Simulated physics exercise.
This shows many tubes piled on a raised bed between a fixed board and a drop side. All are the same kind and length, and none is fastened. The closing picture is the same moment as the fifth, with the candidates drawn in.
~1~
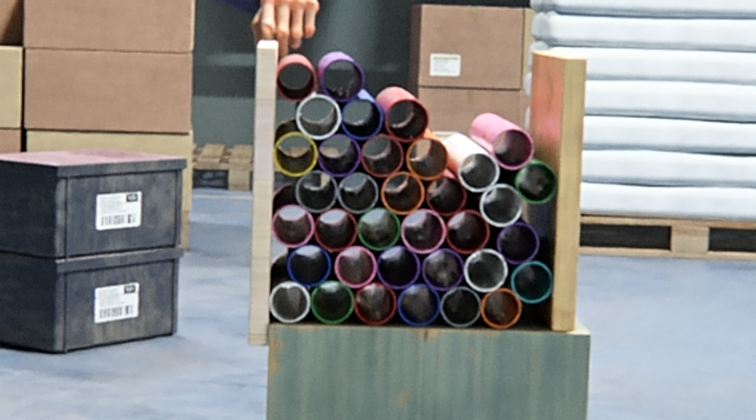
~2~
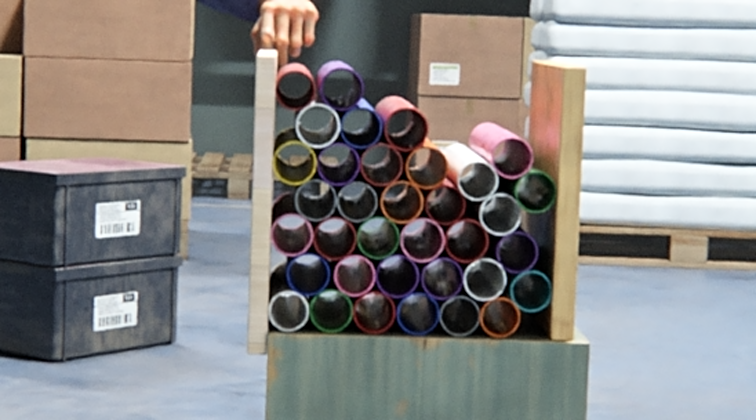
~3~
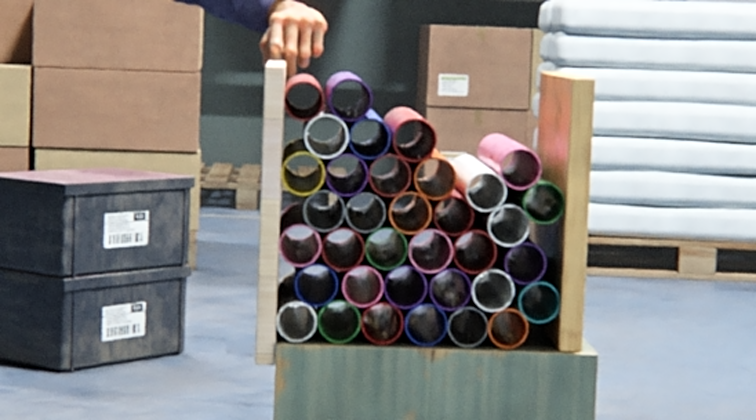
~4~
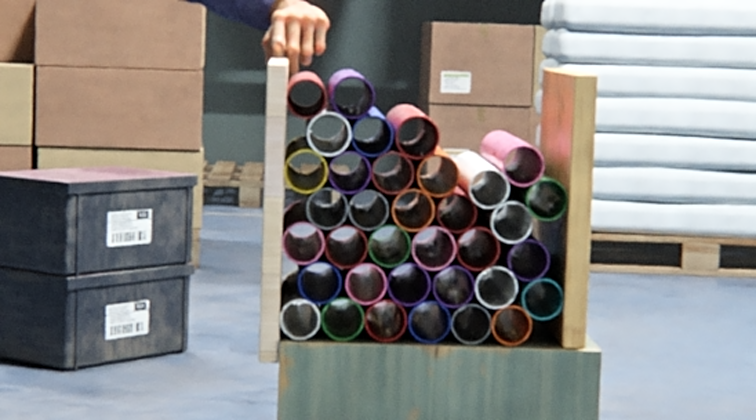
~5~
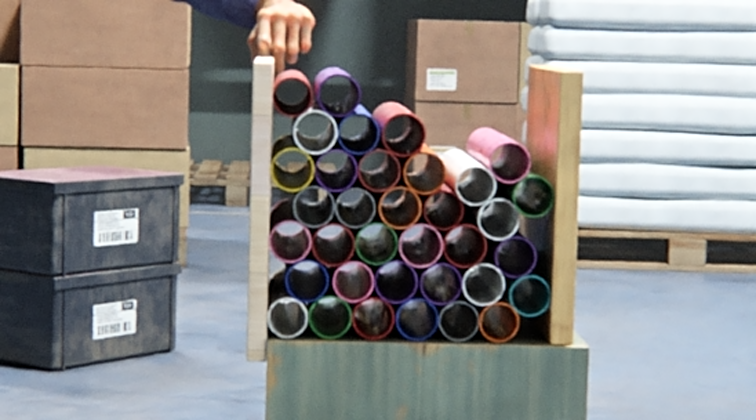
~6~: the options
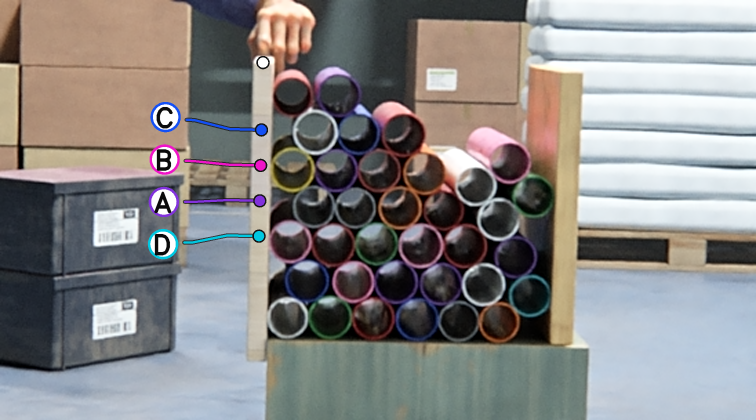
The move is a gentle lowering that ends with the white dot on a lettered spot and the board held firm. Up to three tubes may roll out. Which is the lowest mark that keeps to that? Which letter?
It can be let down to A.
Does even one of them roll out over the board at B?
Yes, at B.
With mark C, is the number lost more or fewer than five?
Fewer than five.
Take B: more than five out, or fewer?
At B, fewer than five.
On the marked copy, A at (260, 201); B at (261, 166); C at (262, 130); D at (259, 236); the white dot at (263, 62).
Following A. Soon after the start, top of the board (271, 126).
Later, top of the board (270, 198).
In the end, top of the board (270, 201), one out over the board.
As for the rest, B one out over the board; C none out over the board; D four out over the board.
